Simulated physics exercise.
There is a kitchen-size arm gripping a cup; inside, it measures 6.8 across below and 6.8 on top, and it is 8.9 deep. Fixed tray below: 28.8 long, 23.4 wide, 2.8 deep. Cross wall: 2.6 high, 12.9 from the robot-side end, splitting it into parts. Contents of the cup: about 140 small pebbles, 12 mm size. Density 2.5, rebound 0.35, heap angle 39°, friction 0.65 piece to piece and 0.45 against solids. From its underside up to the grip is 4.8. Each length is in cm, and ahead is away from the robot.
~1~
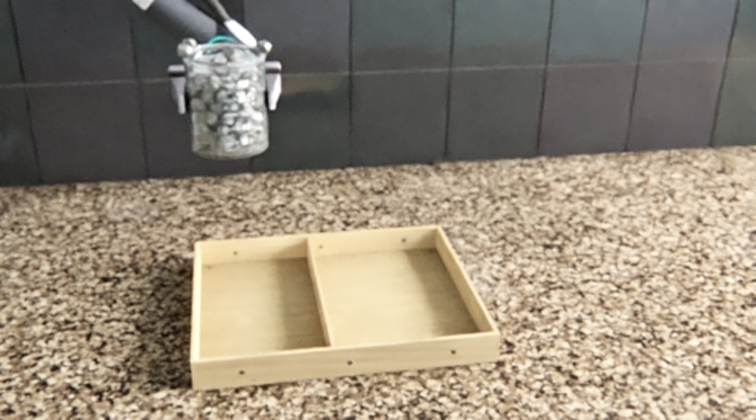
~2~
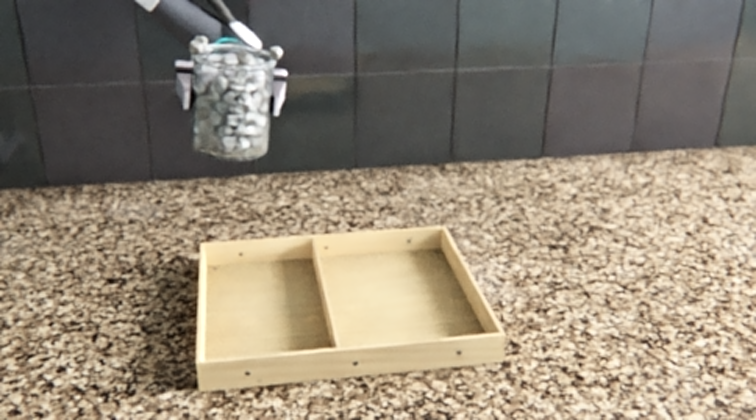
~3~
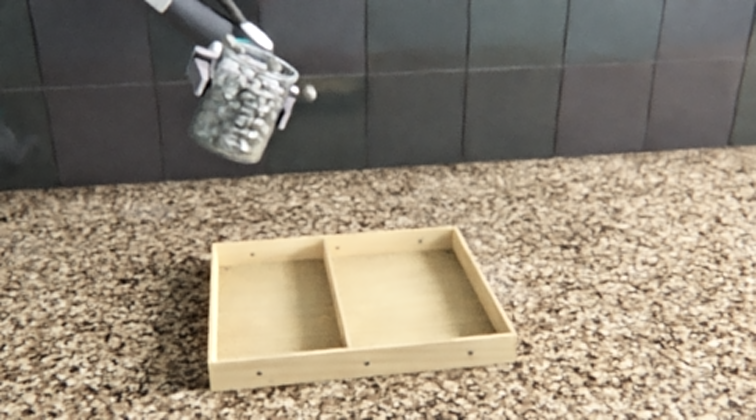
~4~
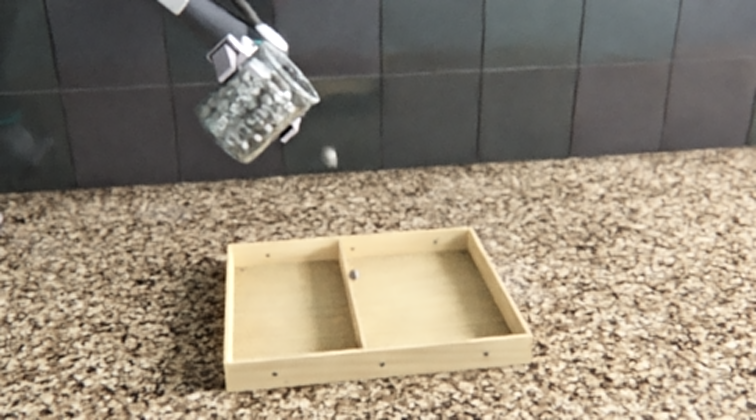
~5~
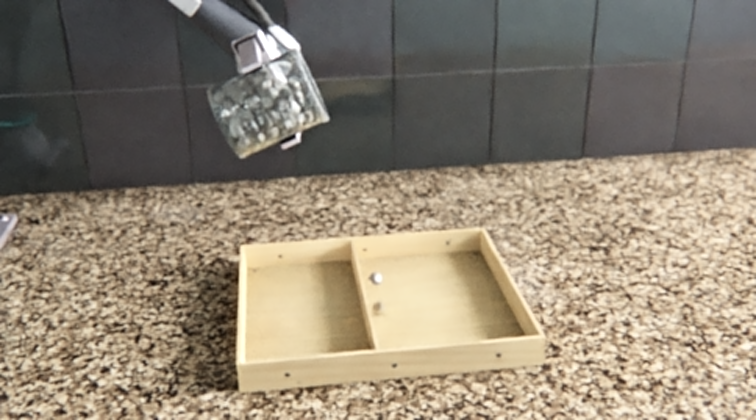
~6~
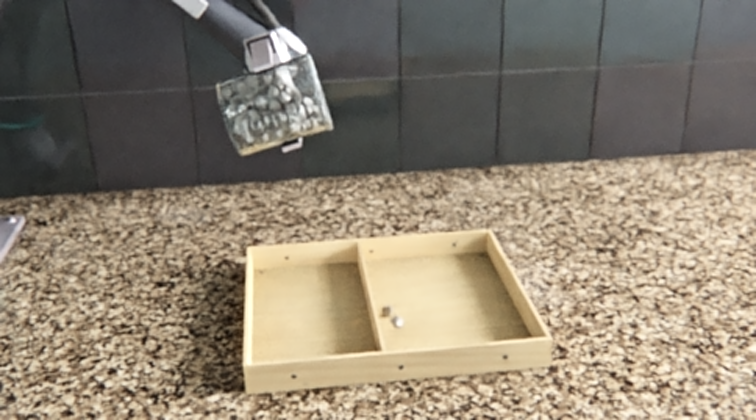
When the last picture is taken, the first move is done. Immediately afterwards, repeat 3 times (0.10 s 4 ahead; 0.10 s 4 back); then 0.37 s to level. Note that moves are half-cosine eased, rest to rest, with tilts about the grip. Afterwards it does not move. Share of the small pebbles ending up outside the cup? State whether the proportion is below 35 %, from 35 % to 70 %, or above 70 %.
The proportion is from 35 % to 70 %.
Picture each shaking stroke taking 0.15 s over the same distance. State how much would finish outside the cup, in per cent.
It would be some 20 %.
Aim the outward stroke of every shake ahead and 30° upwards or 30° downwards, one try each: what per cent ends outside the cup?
First try about 80 %, second try about 25 %.
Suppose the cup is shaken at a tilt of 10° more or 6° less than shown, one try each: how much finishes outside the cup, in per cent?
It would be around 80 and 40 per cent.
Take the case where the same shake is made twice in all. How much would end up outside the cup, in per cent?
It would be near 45 per cent.
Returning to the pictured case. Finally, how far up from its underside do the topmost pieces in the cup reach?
Height at rest: About 5.5 centimetres.
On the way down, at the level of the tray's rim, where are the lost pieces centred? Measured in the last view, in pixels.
About at (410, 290).
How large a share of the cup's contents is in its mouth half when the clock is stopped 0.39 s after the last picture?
Share in the mouth half: About 65 %.
Then, 0.39 s on, tilted 75° forward, highest piece 26 above the table; 90 in the cup, 28 in the far-side part, 5 in the robot-side part, 18 in flight or on a rim.
Then, 0.78 s on, tilted 40° forward, highest piece 26 above the table; 67 in the cup, 52 in the far-side part, 19 in the robot-side part, 2 on the table or floor, 1 in flight or on a rim.
Then, 1.17 s on, level, highest piece 25 above the table; 67 in the cup, 52 in the far-side part, 20 in the robot-side part, 2 on the table or floor.
Then, 2.22 s on, level, highest piece 25 above the table; 67 in the cup, 52 in the far-side part, 20 in the robot-side part, 2 on the table or floor.
In the end, 67 in the cup, 52 in the far-side part, 20 in the robot-side part, 2 on the table or floor. That is 52 % outside the cup.
